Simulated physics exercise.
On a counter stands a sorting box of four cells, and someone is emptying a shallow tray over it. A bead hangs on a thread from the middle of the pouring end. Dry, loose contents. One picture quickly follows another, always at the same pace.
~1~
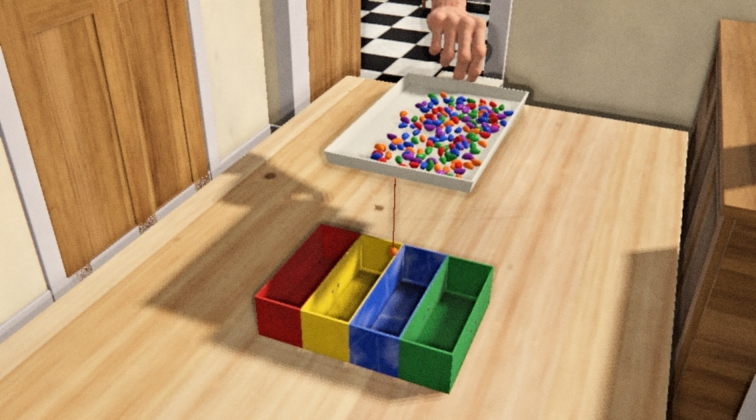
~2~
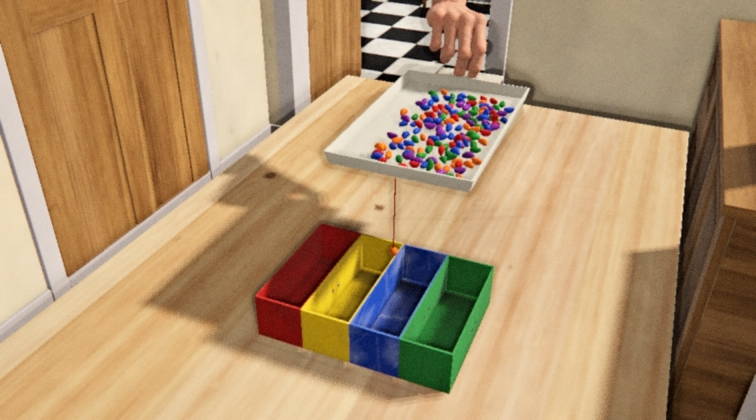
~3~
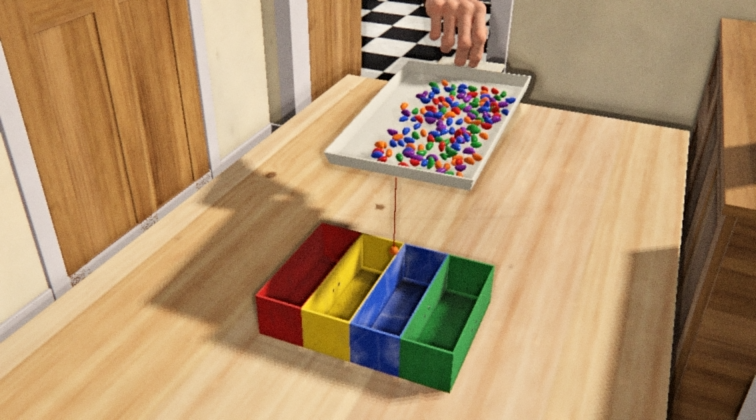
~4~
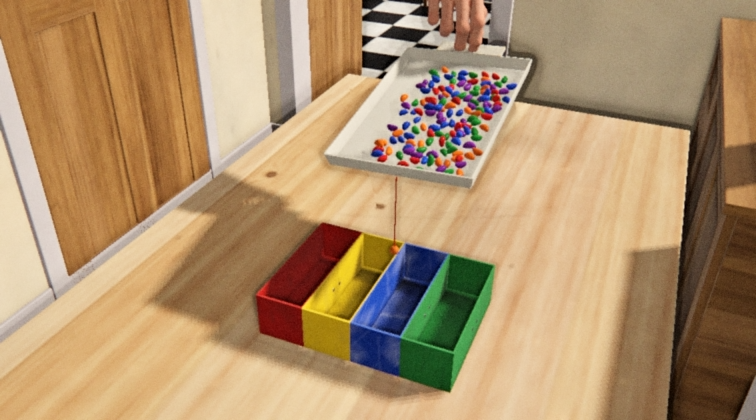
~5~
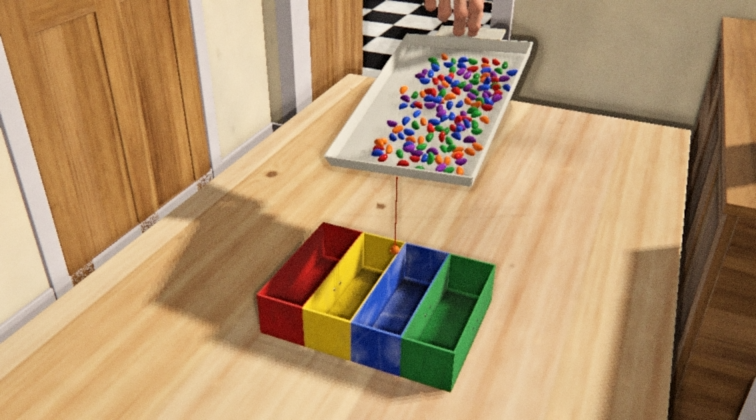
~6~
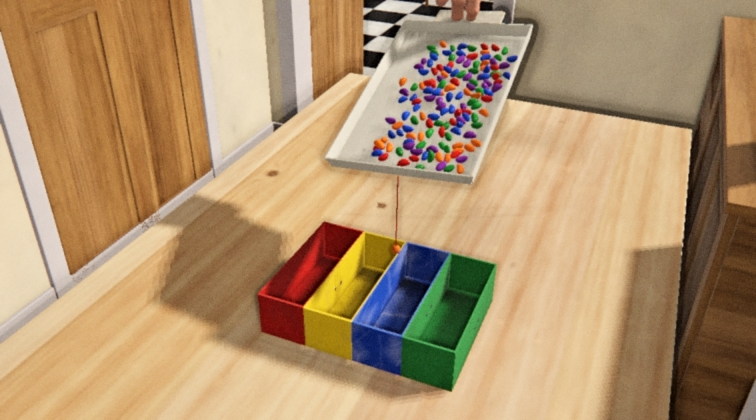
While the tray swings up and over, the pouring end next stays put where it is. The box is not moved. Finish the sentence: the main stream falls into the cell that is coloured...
The main stream falls into the cell that is coloured red.
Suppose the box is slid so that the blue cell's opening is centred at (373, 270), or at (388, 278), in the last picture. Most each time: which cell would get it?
Placing A: The yellow cell / placing B: The yellow cell.
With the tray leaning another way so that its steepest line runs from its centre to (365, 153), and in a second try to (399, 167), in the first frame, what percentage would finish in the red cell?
70 per cent, then 20 per cent.
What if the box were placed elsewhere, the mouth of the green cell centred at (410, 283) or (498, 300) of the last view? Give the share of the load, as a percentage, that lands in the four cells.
Around 100 per cent for the first position, around 60 per cent for the second.
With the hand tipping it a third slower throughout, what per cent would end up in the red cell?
Close to 40 in a hundred.
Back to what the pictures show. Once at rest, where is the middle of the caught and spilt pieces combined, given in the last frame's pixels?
Somewhere around (337, 304) in the last picture.
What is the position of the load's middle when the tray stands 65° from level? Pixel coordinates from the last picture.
In the last view, the load is centred near (377, 142).
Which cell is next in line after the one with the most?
Rank 2: The cell in yellow.
Just after the last frame, tray tipped steeply; almost all on the tray; just a few in the red cell; about a tenth falling or outside the box.
A moment on, tray tipped past a quarter turn; roughly a third on the tray; roughly a quarter in the red cell; about a tenth in the yellow cell; just a few in the blue cell; just a few in the green cell; roughly a quarter falling or outside the box.
Further on, tray tipped past a quarter turn; roughly half in the red cell; roughly a third in the yellow cell; about a tenth in the blue cell; just a few in the green cell; just a few falling or outside the box.
When it is over, tray tipped past a quarter turn; roughly half in the red cell; roughly a third in the yellow cell; about a tenth in the blue cell; just a few in the green cell; just a few outside the box.
